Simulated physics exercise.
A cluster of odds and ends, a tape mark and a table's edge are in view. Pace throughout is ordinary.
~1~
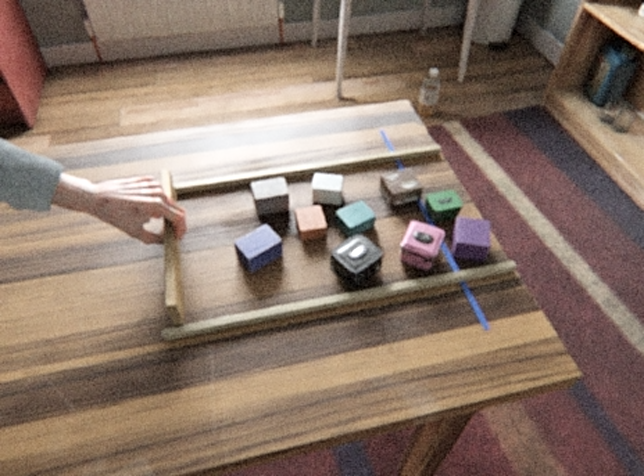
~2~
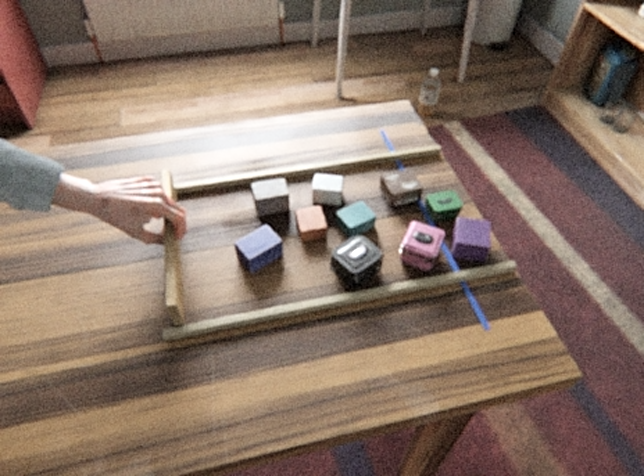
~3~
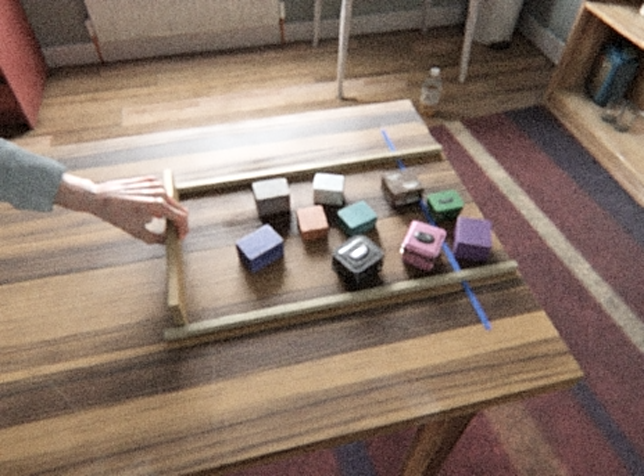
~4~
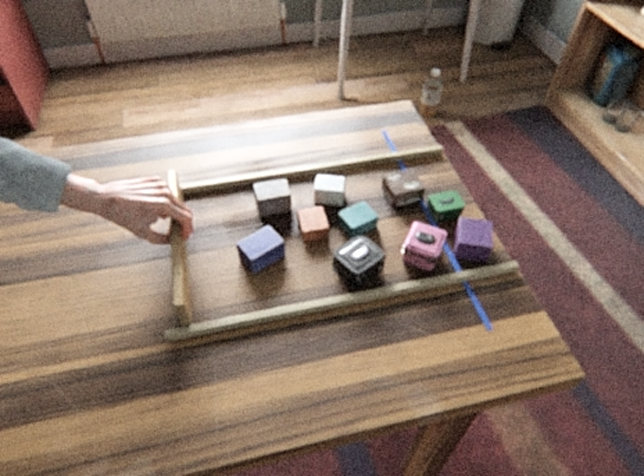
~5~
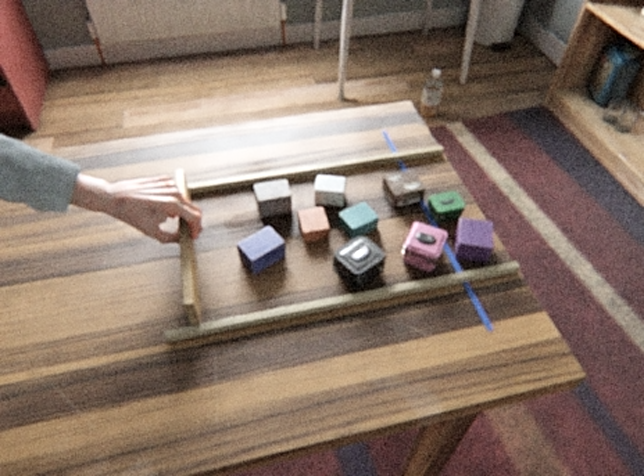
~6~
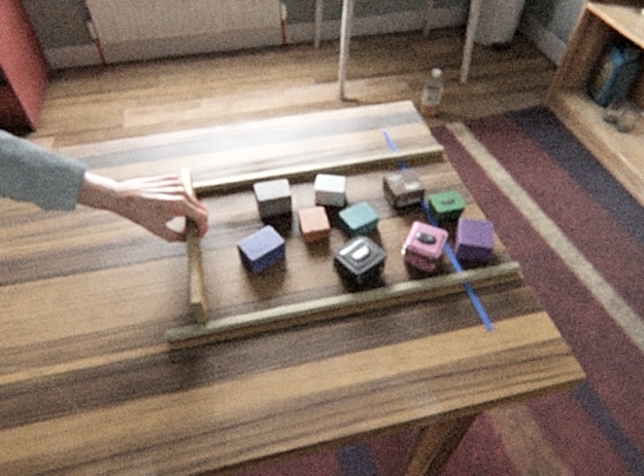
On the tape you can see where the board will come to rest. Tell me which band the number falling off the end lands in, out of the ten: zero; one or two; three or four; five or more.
It ends with three pieces or four gone from the top.
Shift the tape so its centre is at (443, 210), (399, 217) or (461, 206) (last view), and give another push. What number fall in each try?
Down on the floor: 6, 0 and 8.
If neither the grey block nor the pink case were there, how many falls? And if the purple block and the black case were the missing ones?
In order, the numbers are 1 and 2.
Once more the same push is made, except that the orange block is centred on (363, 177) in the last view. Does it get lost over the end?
From that start, the object then does not stay.
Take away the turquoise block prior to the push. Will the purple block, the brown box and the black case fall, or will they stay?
So: The purple block goes down, the brown box goes down, the black case does not drop.
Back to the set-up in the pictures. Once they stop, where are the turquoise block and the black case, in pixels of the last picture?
Near (471, 200) and (473, 249).
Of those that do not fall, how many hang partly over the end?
It totals 3.
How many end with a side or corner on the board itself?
The number is 4.
A little later, none off yet; purple block at rest near (474, 240); green case at rest near (446, 208); brown box at rest near (403, 188).
Next, none off yet; purple block at rest near (474, 240); green case at rest near (446, 208); brown box shifted about its own width near (426, 188).
When it is over, the number that fall off is three or four; down, brown box, green case and purple block.
